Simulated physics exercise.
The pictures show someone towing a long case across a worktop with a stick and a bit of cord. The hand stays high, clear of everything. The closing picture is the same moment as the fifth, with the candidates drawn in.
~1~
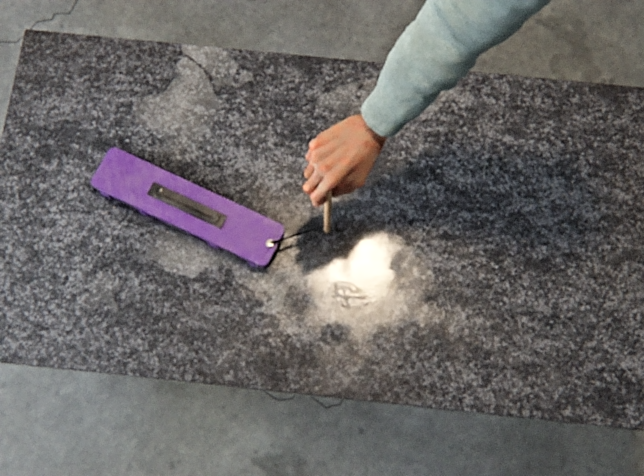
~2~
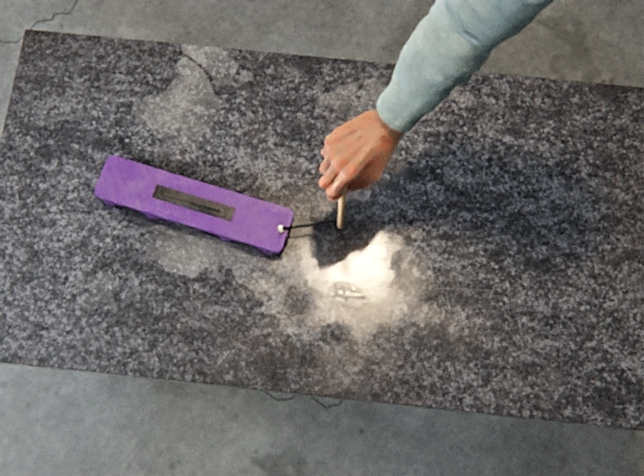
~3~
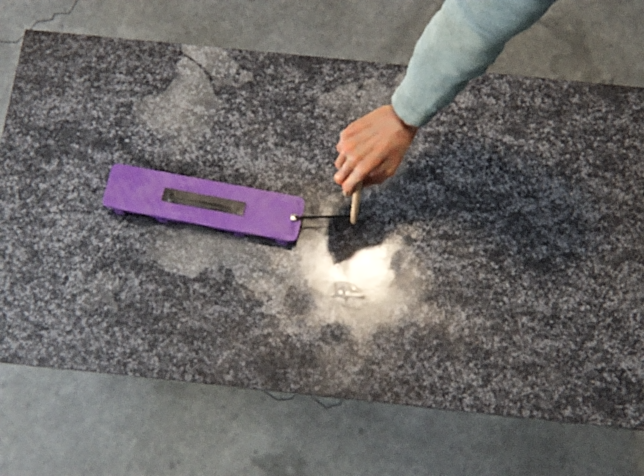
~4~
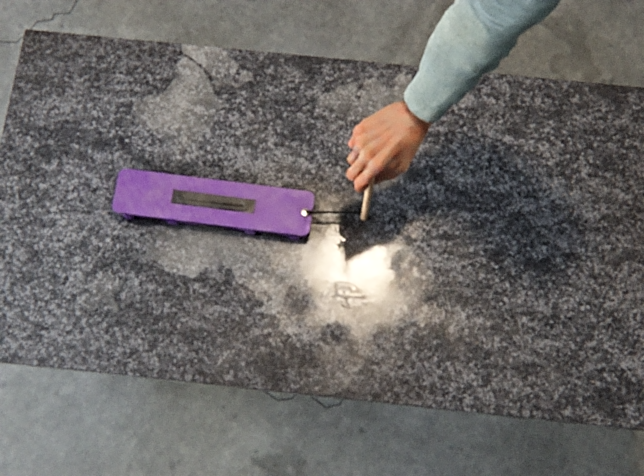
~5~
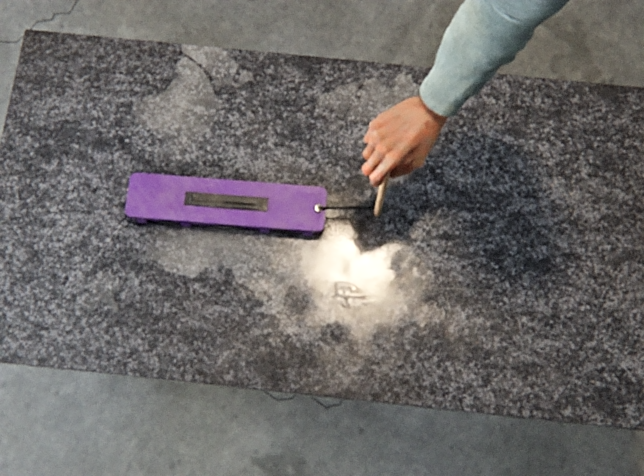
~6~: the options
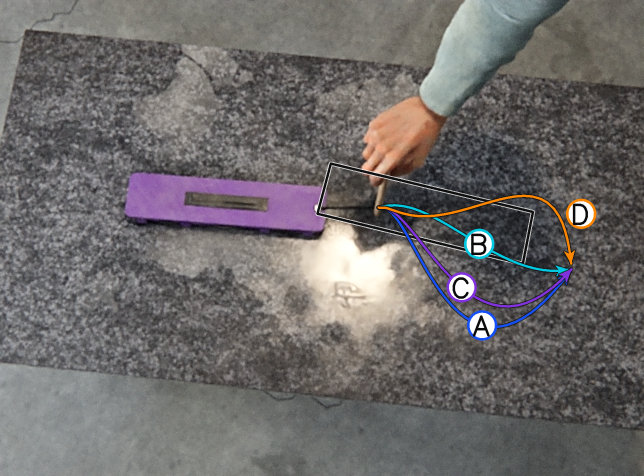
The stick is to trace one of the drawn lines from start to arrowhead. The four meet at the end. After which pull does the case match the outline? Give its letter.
Path D.
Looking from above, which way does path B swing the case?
On that path, clockwise.
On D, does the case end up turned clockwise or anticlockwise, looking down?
Clockwise.
On the marked copy, A from (378, 208) via (459, 313) to (570, 271); B from (378, 208) via (472, 240) to (569, 270); C from (378, 208) via (462, 288) to (572, 269); D from (378, 208) via (491, 201) to (571, 264); the outline at (425, 213).
With D. Early on, foot of the stick (463, 211), middle of the case (309, 206).
Further on, foot of the stick (545, 202), middle of the case (393, 203).
At the end, foot of the stick (571, 270), middle of the case (427, 214); it lies in the outline.
As for the rest, A leaves its middle at (416, 266); B leaves its middle at (418, 236); C leaves its middle at (416, 257).
